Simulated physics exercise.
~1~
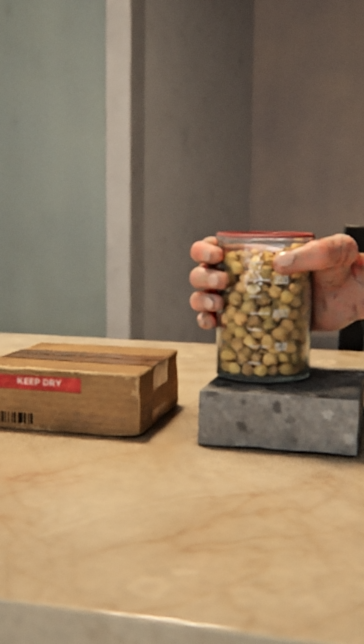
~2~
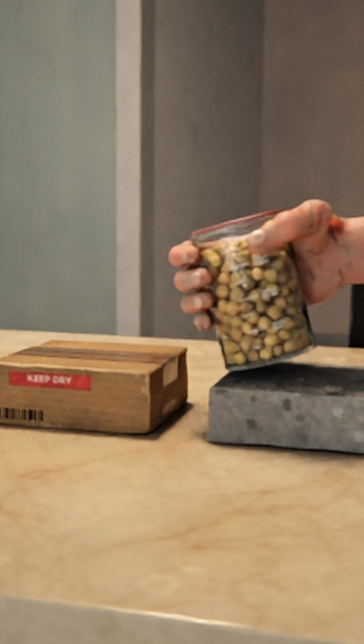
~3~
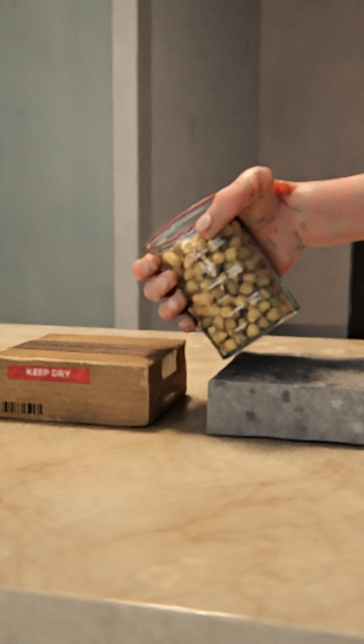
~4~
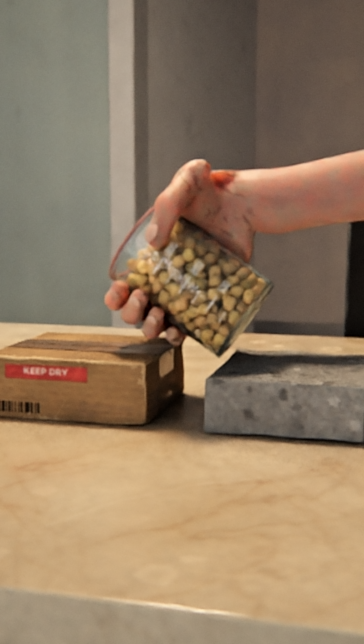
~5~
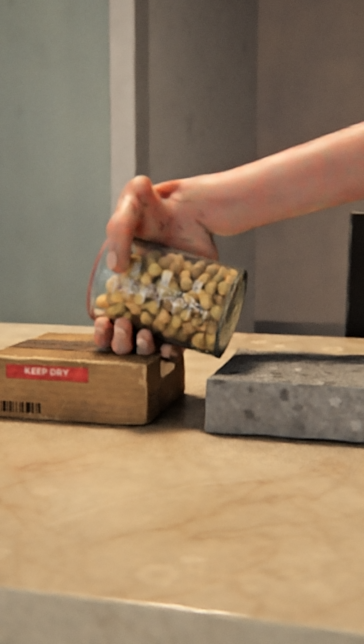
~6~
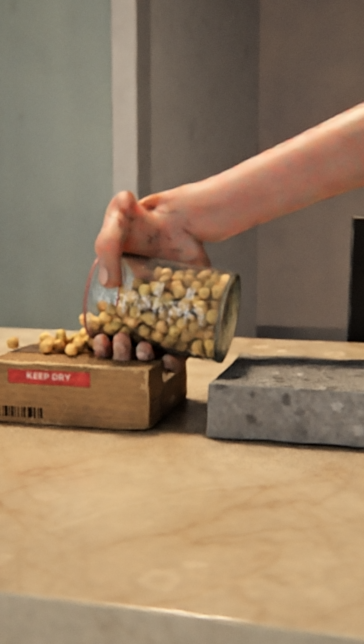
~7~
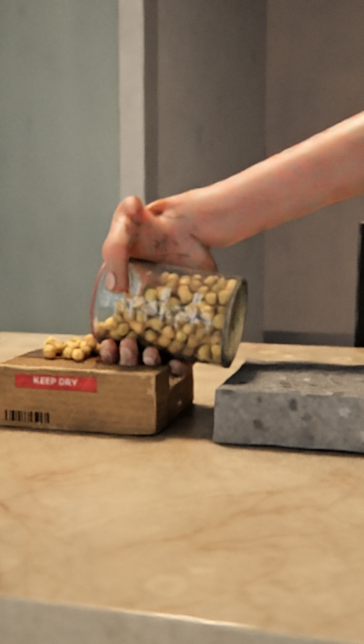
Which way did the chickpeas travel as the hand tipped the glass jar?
They travelled to the left, towards the cardboard box.
